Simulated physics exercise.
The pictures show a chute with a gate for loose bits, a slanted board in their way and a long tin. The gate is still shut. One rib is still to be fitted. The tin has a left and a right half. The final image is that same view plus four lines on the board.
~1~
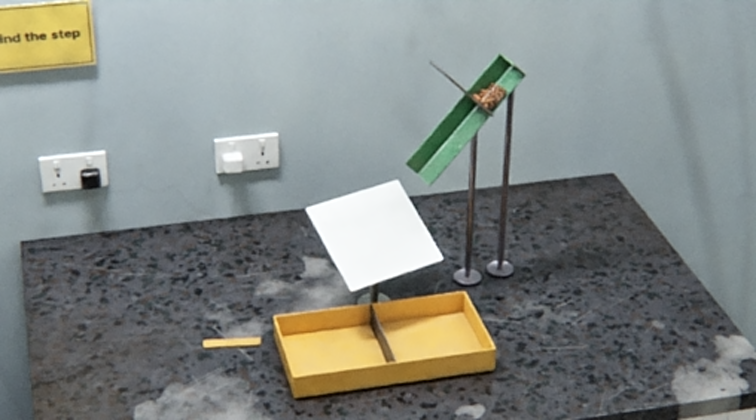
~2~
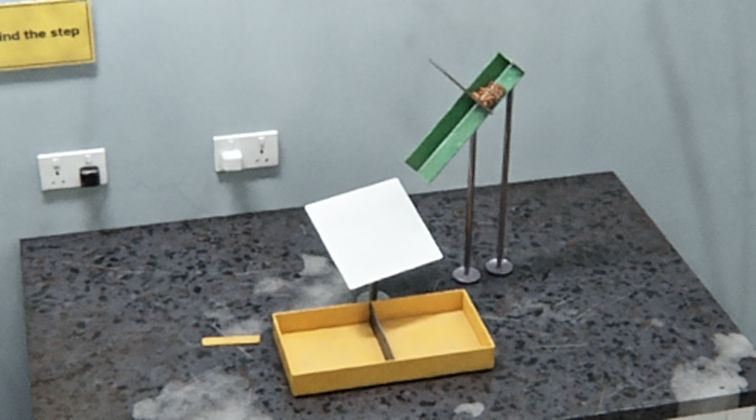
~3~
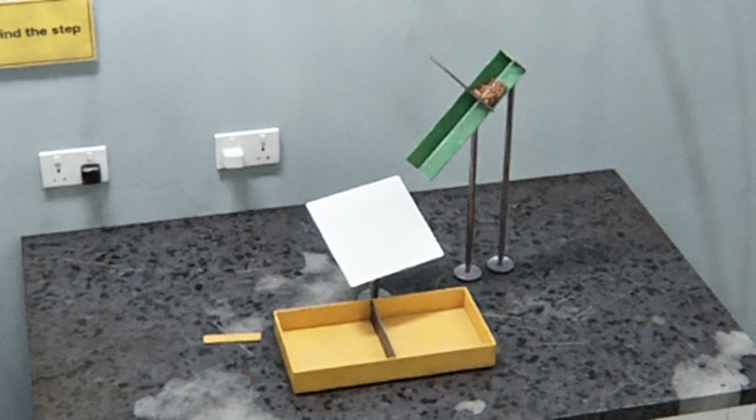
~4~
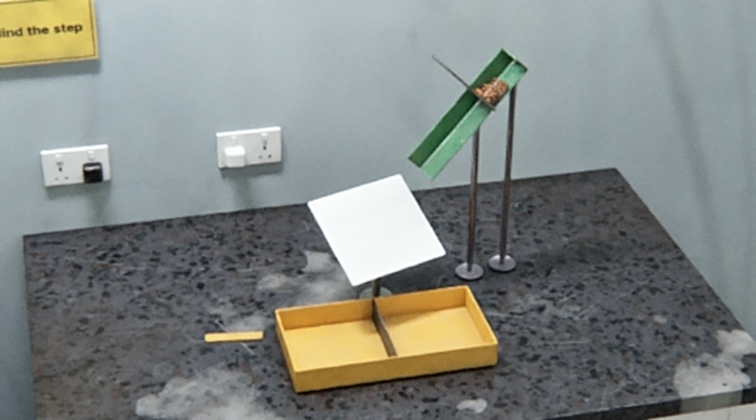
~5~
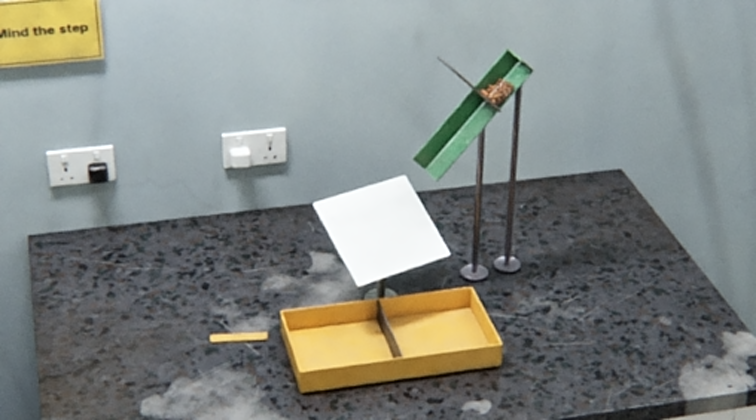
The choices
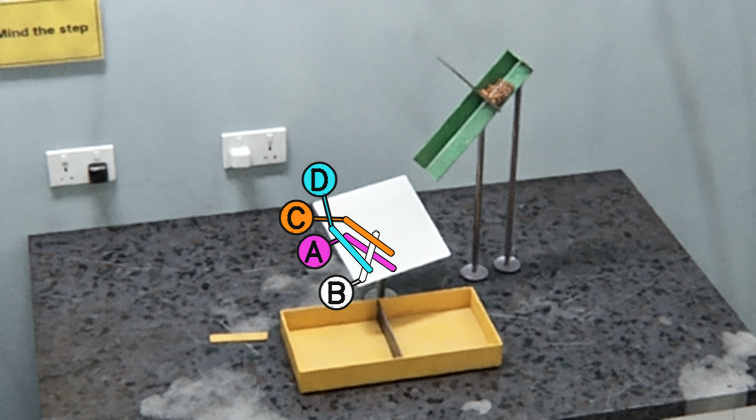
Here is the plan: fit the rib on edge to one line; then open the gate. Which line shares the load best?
B works best here.
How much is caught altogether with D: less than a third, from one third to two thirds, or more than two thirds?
More than two thirds.
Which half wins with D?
The right half.
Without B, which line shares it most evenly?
Here it is line D.
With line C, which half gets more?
The right half.
On the marked copy, line A from (346, 236) to (393, 268); line B from (376, 233) to (362, 279); line C from (345, 219) to (391, 253); line D from (331, 228) to (369, 269).
Choosing A, of what is caught, a small share in the left half, all but a few in the right.
Choosing B, of what is caught, close to two thirds in the left half, close to a third in the right.
Choosing C, of what is caught, a small share in the left half, all but a few in the right.
Choosing D, of what is caught, close to a quarter in the left half, the bulk in the right.
